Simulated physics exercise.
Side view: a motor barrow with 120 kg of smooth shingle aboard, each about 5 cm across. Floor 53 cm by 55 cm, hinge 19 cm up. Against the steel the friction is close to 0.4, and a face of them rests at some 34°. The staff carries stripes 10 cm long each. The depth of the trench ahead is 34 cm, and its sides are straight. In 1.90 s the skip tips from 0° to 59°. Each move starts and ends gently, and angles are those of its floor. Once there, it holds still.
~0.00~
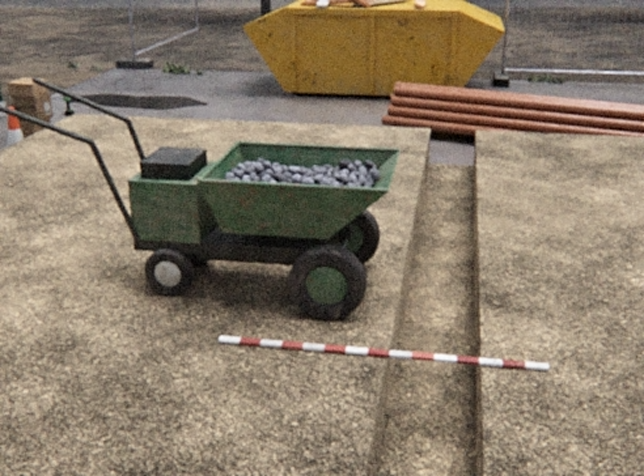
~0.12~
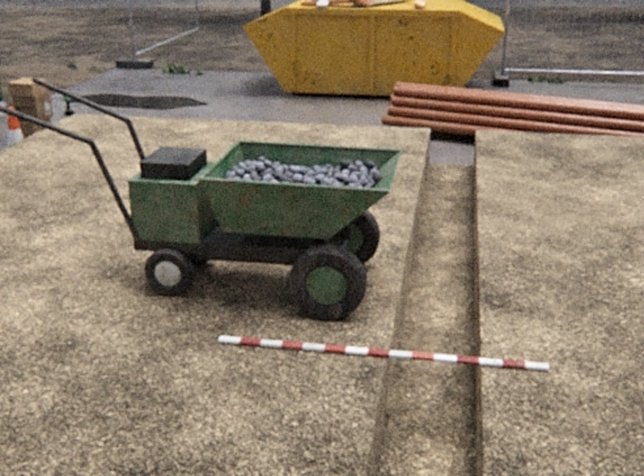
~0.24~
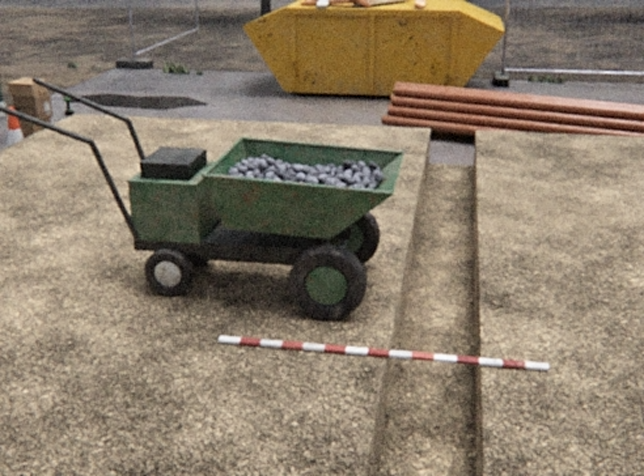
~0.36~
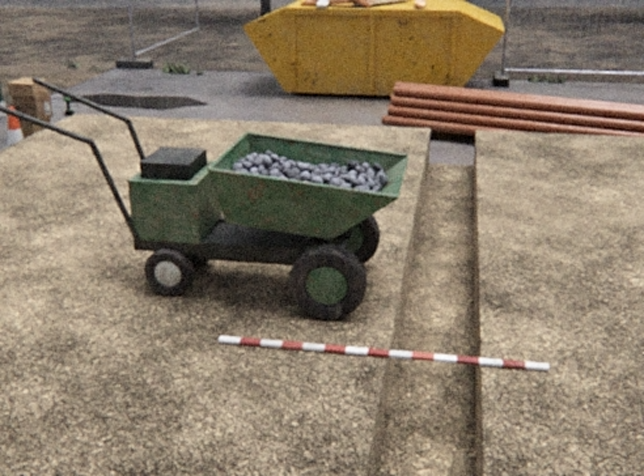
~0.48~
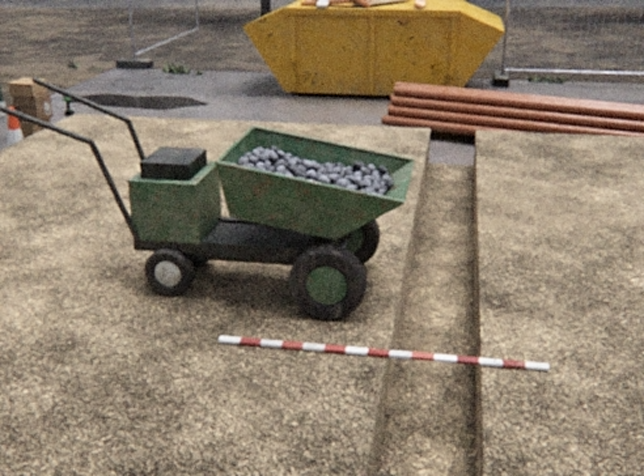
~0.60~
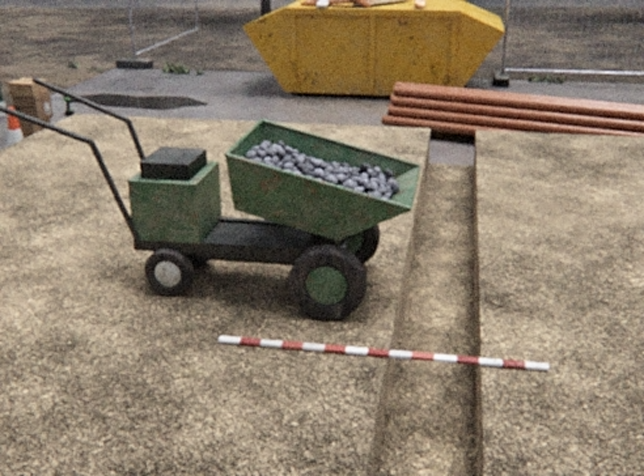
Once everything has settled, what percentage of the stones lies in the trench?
I would say 62 percent.
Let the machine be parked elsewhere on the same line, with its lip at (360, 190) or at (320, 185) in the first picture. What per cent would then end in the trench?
I'd expect close to 95 per cent at the first and 100 per cent at the second.
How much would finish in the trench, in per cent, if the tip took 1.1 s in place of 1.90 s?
Expected share: Around 55%.
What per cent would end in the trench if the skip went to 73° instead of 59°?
Some 65 in a hundred, I'd say.
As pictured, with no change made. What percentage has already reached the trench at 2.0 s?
About 25 per cent by then.
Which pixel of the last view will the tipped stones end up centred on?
The tipped stones centre close to (465, 341).
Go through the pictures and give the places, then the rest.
In the first frame, lip at (387, 191), floor tilted 0°, highest stones at (312, 170).
In the second frame, the skip is at 1°, its lip at (389, 192); the top of the load is at (303, 170); the stones move at 0.1 m/s on average.
In the third frame, lip at (392, 194), floor tilted 3°, highest stones at (280, 168); the stones move at 0.2 m/s on average.
In the fourth frame, the skip is at 6°, its lip at (397, 198); the top of the load is at (263, 164); the stones move at 0.2 m/s on average.
In the fifth frame, the skip is at 9°, its lip at (404, 203); the top of the load is at (265, 158); the stones move at 0.3 m/s on average.
In the sixth frame, the skip is at 14°, its lip at (411, 209); the top of the load is at (270, 152); the stones move at 0.3 m/s on average.
After 1.4 s the floor is at 50°; 100 % in the skip; the foremost stones are at (445, 236).
After 2.0 s the floor is at 59°; 51 % in the skip, 25 % in the trench, 25 % past the trench; the foremost stones are at (562, 305).
After 2.3 s the floor is at 59°; 24 % in the skip, 37 % in the trench, 39 % past the trench; the foremost stones are at (623, 313).
After 4.3 s the floor is at 59°; 0 % in the skip, 62 % in the trench, 38 % past the trench; the foremost stones are past the picture's edge.
